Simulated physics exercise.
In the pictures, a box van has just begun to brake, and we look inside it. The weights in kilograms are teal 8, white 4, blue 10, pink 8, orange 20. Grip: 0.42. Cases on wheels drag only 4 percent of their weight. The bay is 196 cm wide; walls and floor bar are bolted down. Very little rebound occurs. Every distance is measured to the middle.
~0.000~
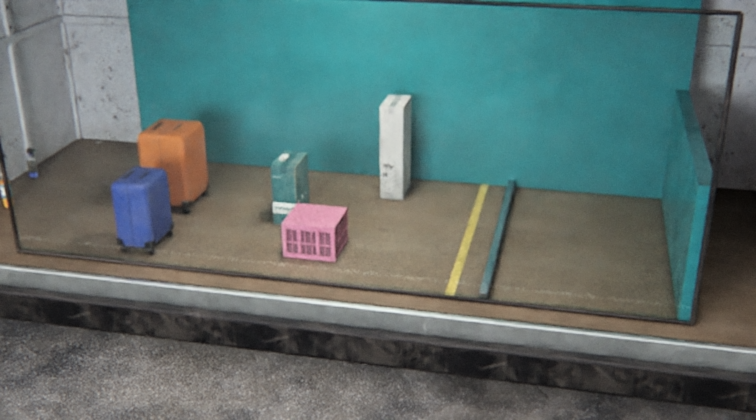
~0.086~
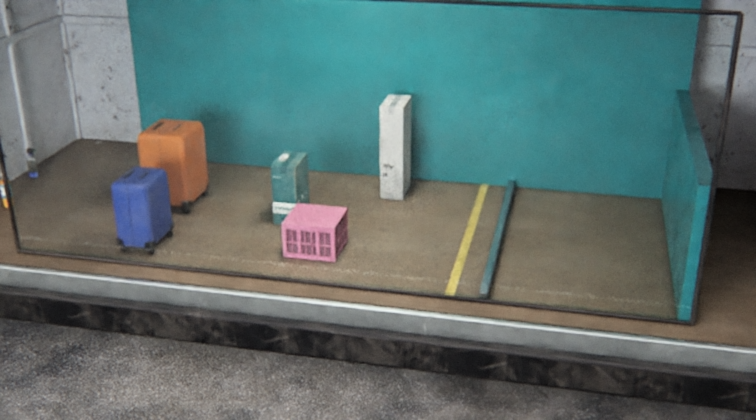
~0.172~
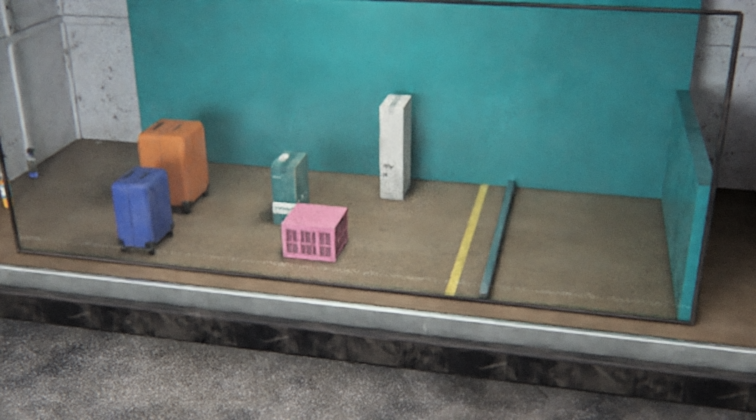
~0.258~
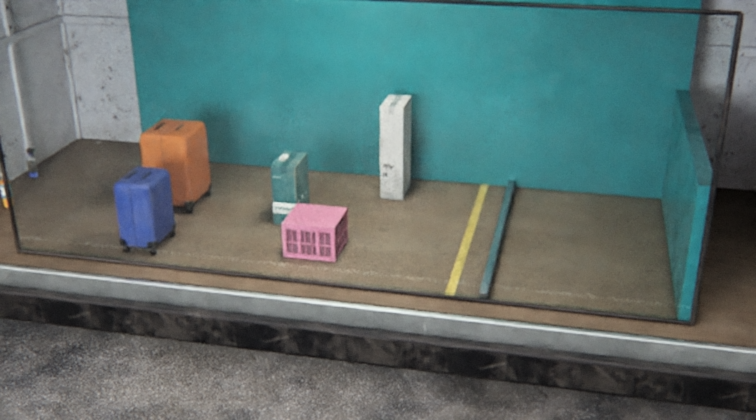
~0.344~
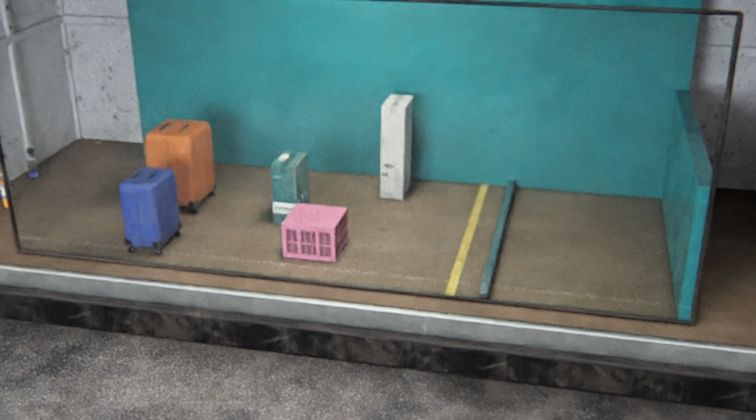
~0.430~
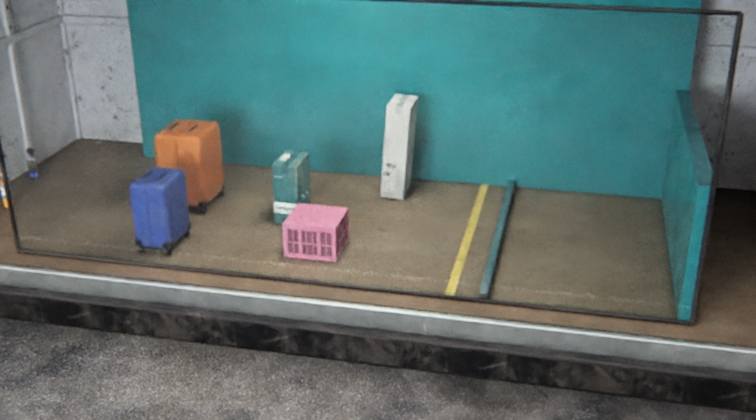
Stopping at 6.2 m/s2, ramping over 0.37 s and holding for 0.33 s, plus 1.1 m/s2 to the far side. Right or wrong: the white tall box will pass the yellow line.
Right.
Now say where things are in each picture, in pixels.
The first frame shows white tall box (396, 147), pink crate (316, 232), orange wheeled case (174, 165), yellow line (452, 288).
The second frame shows white tall box (396, 147), pink crate (316, 232), orange wheeled case (174, 166).
The third frame shows white tall box (396, 147), pink crate (316, 232), orange wheeled case (174, 166).
The fourth frame shows white tall box (396, 147), pink crate (316, 232), orange wheeled case (176, 166).
The fifth frame shows white tall box (397, 147), pink crate (316, 232), orange wheeled case (181, 166).
The sixth frame shows white tall box (399, 147), pink crate (317, 232), orange wheeled case (190, 166), yellow line (452, 288).
After 0.75 s the white tall box is 33 cm short of the yellow line, tilted 55°, near (441, 160) in the last picture's view.
After 1.15 s the white tall box is 14 cm past the yellow line, tilted 85°, near (499, 181) in the last picture's view; the pink crate 20 cm short of the yellow line, tilted 0°.
After 1.65 s the white tall box is 103 cm past the yellow line, tilted 90°, near (612, 194) in the last picture's view; the pink crate 0 cm short of the yellow line, tilted 0°.
By 2.4 s, teal pack crosses the yellow line; white tall box crosses the yellow line; blue wheeled case stops short of the yellow line.
